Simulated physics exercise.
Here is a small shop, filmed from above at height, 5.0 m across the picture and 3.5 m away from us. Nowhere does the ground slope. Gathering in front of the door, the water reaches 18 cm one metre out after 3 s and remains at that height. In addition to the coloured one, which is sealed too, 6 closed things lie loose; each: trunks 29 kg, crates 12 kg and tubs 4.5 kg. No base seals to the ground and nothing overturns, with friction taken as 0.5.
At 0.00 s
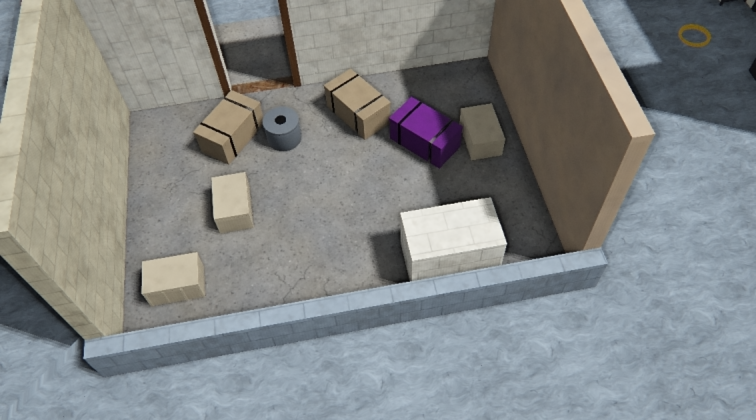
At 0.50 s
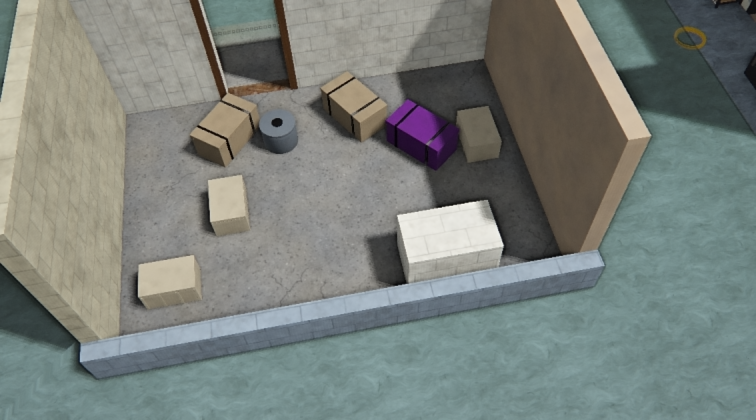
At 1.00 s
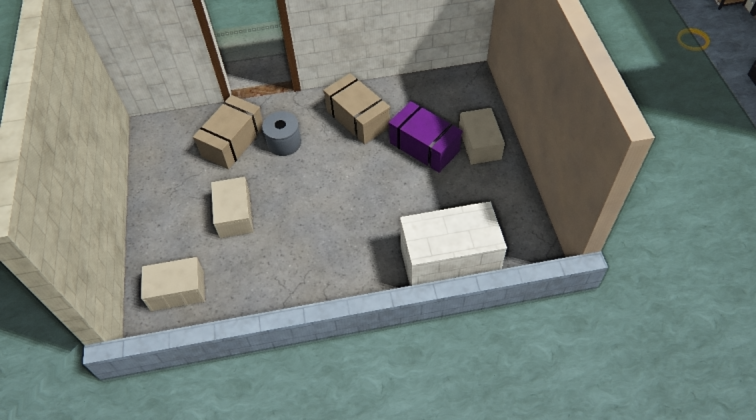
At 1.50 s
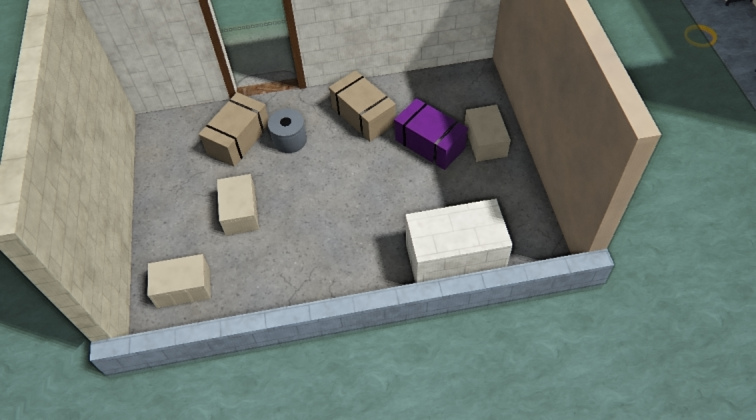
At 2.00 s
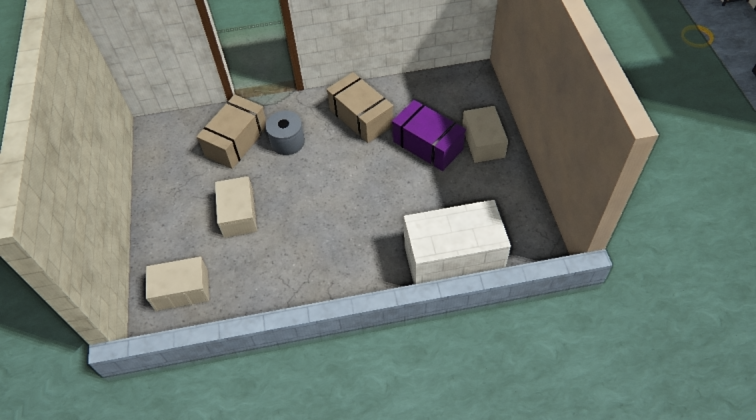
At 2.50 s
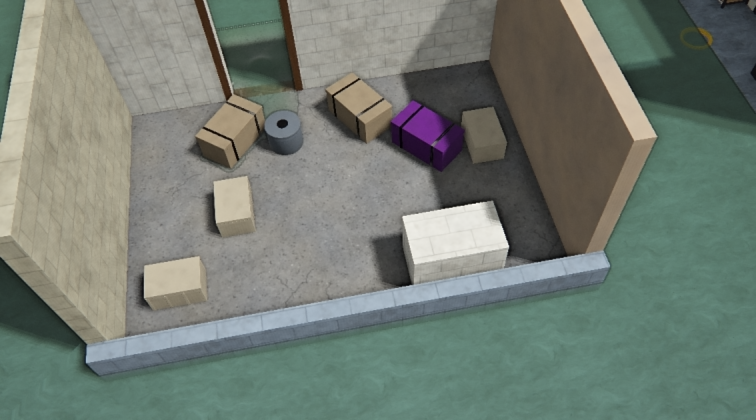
At first, a purple trunk, several tan boxes and a grey round container sit on the dry floor of a small roofless room, with grey ground outside. Then murky green water covers the ground outside, and a little finally creeps in at the doorway, while everything inside stays in place.
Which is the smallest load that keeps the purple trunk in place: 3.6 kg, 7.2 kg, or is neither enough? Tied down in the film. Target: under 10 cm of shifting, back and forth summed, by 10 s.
3.6 kg is enough.
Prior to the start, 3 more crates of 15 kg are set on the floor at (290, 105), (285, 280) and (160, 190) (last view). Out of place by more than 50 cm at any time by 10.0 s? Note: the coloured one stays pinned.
In that order: Past it, less, short of it.
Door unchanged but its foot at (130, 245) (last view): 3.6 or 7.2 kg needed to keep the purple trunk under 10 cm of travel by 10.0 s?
Both masses fail.
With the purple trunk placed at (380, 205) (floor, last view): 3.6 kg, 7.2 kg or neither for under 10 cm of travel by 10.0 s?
Looking at the loads, neither keeps it.
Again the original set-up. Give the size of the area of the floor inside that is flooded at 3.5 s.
Roughly 2.5 m2.
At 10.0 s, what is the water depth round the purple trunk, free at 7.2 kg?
Something like 2 centimetres.
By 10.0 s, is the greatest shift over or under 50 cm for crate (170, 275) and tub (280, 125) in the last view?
In turn: Below, beyond.
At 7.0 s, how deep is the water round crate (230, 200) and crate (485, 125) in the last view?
Depth approx. 1 cm / 1 cm.
After 3.5 s the purple trunk would be 0 cm from its start with 3.6 kg and 0 cm from its start with 7.2 kg; 0 cm of water round it then.
After 4.5 s the purple trunk would be 0 cm from its start with 3.6 kg and 0 cm from its start with 7.2 kg; 1 cm of water round it then.
After 7.0 s the purple trunk would be 0 cm from its start with 3.6 kg and 0 cm from its start with 7.2 kg; 1 cm of water round it then.
After 10.0 s the purple trunk would be 0 cm from its start with 3.6 kg and 0 cm from its start with 7.2 kg; 2 cm of water round it then.
